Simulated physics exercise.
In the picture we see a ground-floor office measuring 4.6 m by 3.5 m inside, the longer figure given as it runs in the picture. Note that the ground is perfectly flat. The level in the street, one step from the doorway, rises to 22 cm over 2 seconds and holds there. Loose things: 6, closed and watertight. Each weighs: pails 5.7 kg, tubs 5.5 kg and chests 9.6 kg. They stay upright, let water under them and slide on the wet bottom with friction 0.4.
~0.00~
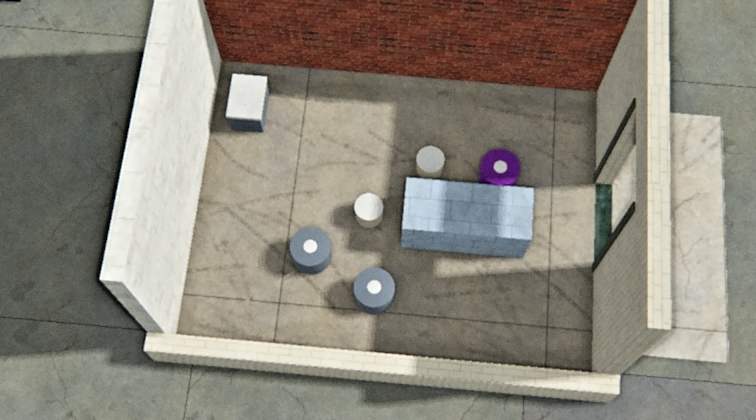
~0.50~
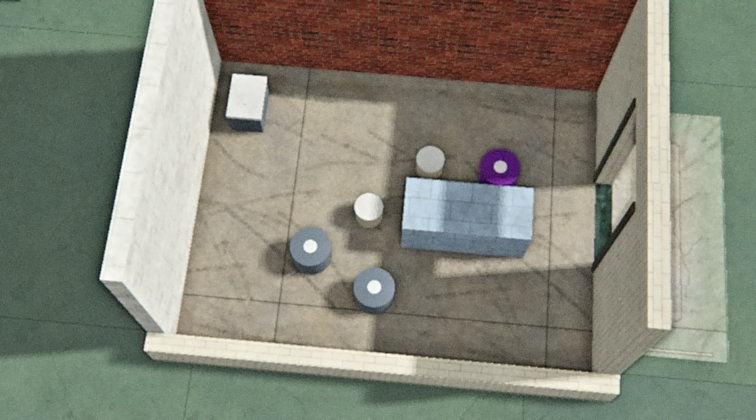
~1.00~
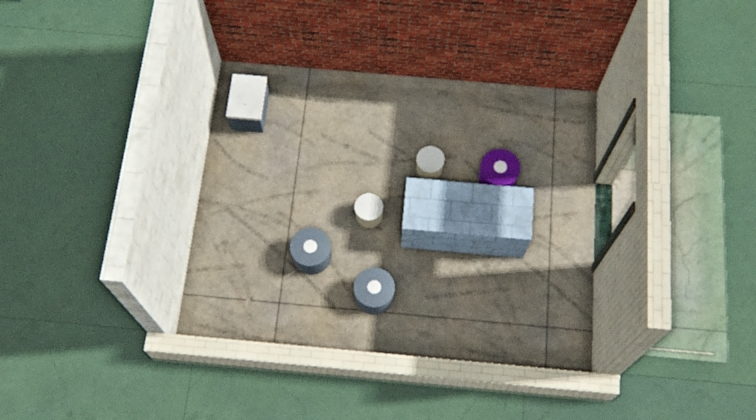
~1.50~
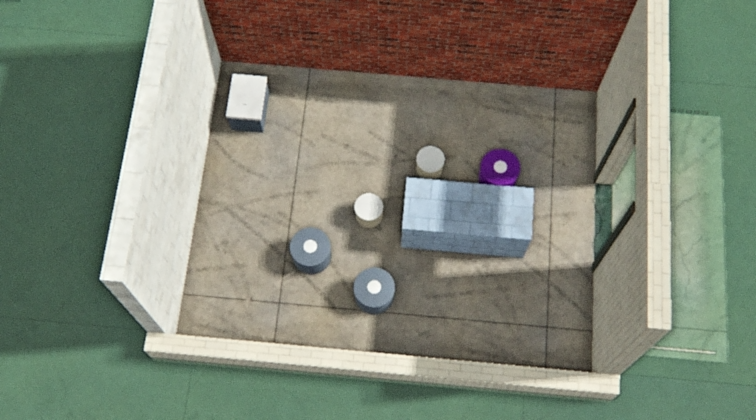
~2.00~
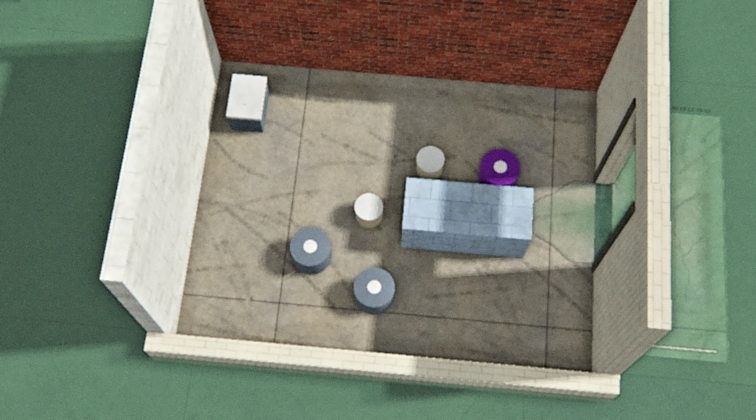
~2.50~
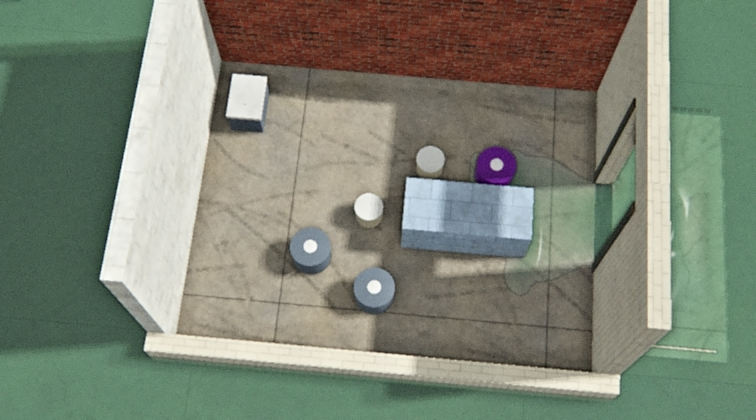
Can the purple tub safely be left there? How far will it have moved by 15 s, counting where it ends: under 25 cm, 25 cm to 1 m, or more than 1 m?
More than 1 m.
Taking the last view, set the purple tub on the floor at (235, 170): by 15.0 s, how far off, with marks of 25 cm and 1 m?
Result: It drifts a great deal.
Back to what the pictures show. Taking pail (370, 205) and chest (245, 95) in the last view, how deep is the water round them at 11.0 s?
Some 8 cm at the first, some 9 cm at the second.
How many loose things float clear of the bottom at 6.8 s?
At that time, 2.
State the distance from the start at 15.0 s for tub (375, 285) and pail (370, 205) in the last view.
200 cm and 120 cm respectively.
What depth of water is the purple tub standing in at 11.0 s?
9 cm or so.
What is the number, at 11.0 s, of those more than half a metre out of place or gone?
5 in all.
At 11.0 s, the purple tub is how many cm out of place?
I'd put it at around 250 cm.
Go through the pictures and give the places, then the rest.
The first picture shows the purple tub at (500, 167) rests on the ground; water covers 0.0 m2; 0 of 6 have shifted.
The second picture shows the purple tub at (500, 167) rests on the ground; water covers 0.0 m2; 0 of 6 have shifted.
The third picture shows the purple tub at (500, 167), on the bottom; water covers 0.0 m2; 0 of 6 have shifted.
The fourth picture shows the purple tub at (500, 167) rests on the ground; 0.0 m2 under water; 0 of 6 have shifted.
The fifth picture shows the purple tub at (500, 167), on the bottom; 0.5 m2 under water; 0 of 6 have shifted.
The sixth picture shows the purple tub at (497, 165), on the bottom, 5 cm from its start; water covers 1.3 m2; 0 of 6 have shifted.
After 3.5 s the purple tub is near (430, 120), 1.0 m from its start, aground; 0 afloat.
After 6.8 s the purple tub is near (240, 66), 3.3 m from its start, afloat; 2 afloat.
After 11.0 s the purple tub is near (272, 209), 2.6 m from its start, afloat; 6 afloat.
After 15.0 s the purple tub is near (308, 128), 2.2 m from its start, afloat; 6 afloat.
